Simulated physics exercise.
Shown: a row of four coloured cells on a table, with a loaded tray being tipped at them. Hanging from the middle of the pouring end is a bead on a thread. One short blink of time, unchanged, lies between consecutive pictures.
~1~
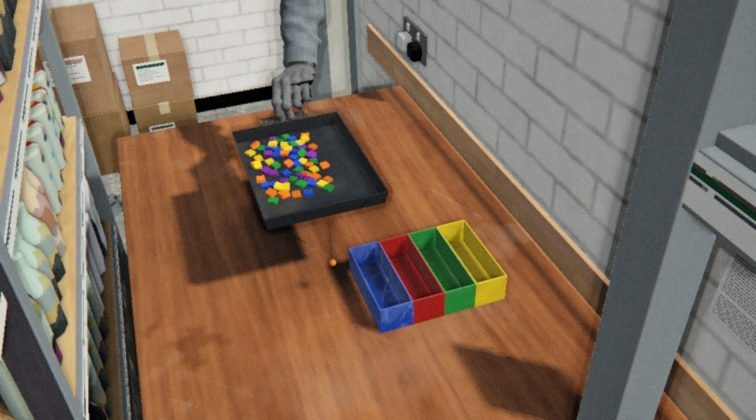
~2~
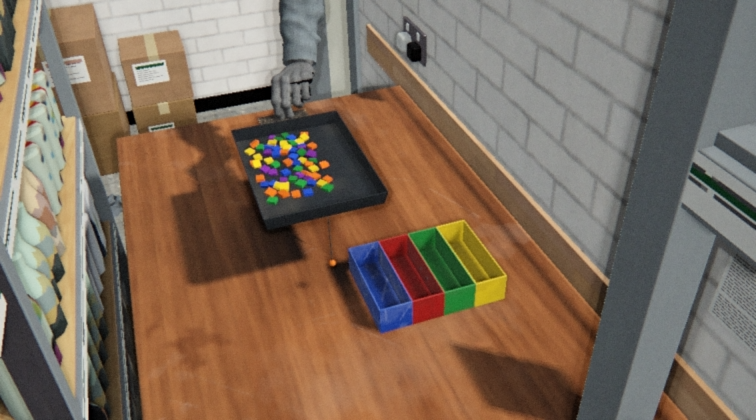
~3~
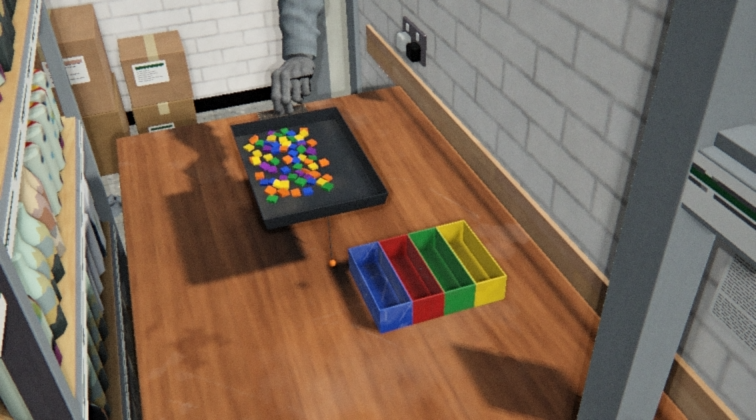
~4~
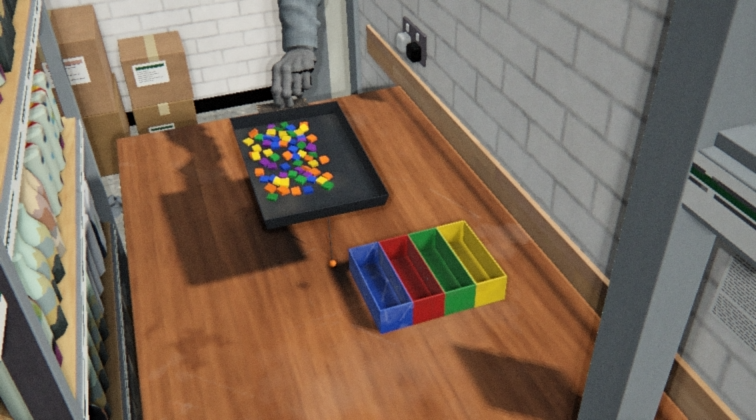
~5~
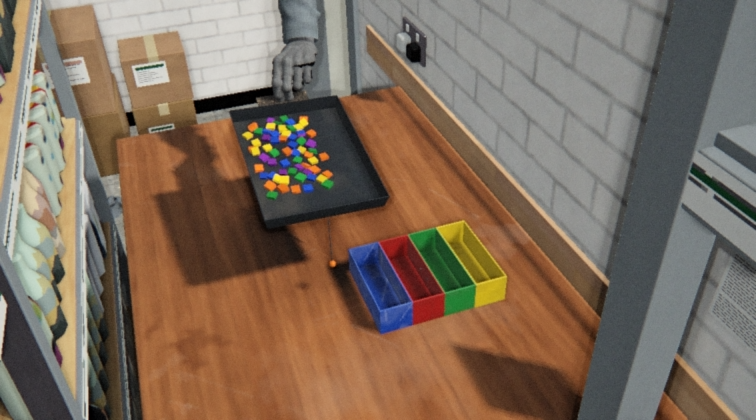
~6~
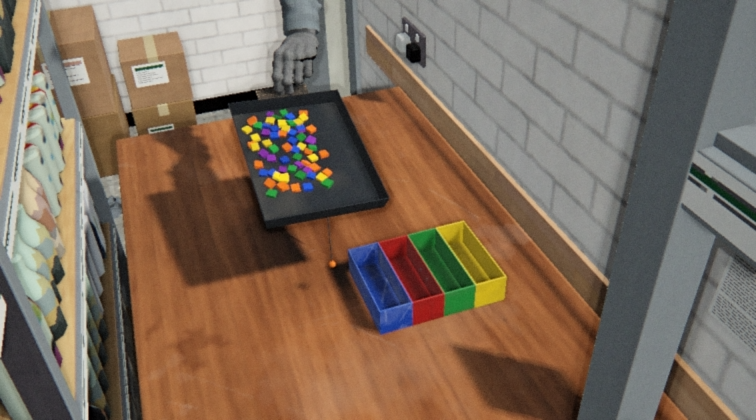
A gray robotic hand stayed near the far end of a black tray of colorful tiles as the tray tilted slightly, while the blue, red, green and yellow bins sat still on the table.
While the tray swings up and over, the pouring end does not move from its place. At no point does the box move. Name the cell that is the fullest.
Blue.
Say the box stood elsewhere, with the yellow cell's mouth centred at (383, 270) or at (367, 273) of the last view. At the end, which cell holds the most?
Yellow first, yellow second.
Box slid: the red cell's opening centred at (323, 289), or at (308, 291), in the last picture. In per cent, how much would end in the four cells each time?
Roughly 90% on the first try and 70% on the second.
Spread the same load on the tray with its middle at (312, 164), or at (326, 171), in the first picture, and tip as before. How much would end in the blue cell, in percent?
Near 50 % and 50 %.
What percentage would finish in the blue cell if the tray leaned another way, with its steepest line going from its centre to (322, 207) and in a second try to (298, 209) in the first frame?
In order: About 20, then 0 percent.
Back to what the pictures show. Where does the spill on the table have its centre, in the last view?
At about (349, 320).
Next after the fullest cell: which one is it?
After the leader, it is that red cell.
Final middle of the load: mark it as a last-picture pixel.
The centre settles at about (387, 302).
Just after the last frame, tray tipped steeply; every one on the tray.
A moment on, tray tipped right over; almost all on the tray; just a few falling or outside the box.
Further on, tray tipped past a quarter turn; roughly half in the blue cell; roughly a quarter in the red cell; roughly a third falling or outside the box.
When it is over, tray tipped past a quarter turn; roughly half in the blue cell; roughly a quarter in the red cell; not one in the green cell; not one in the yellow cell; roughly a third outside the box.
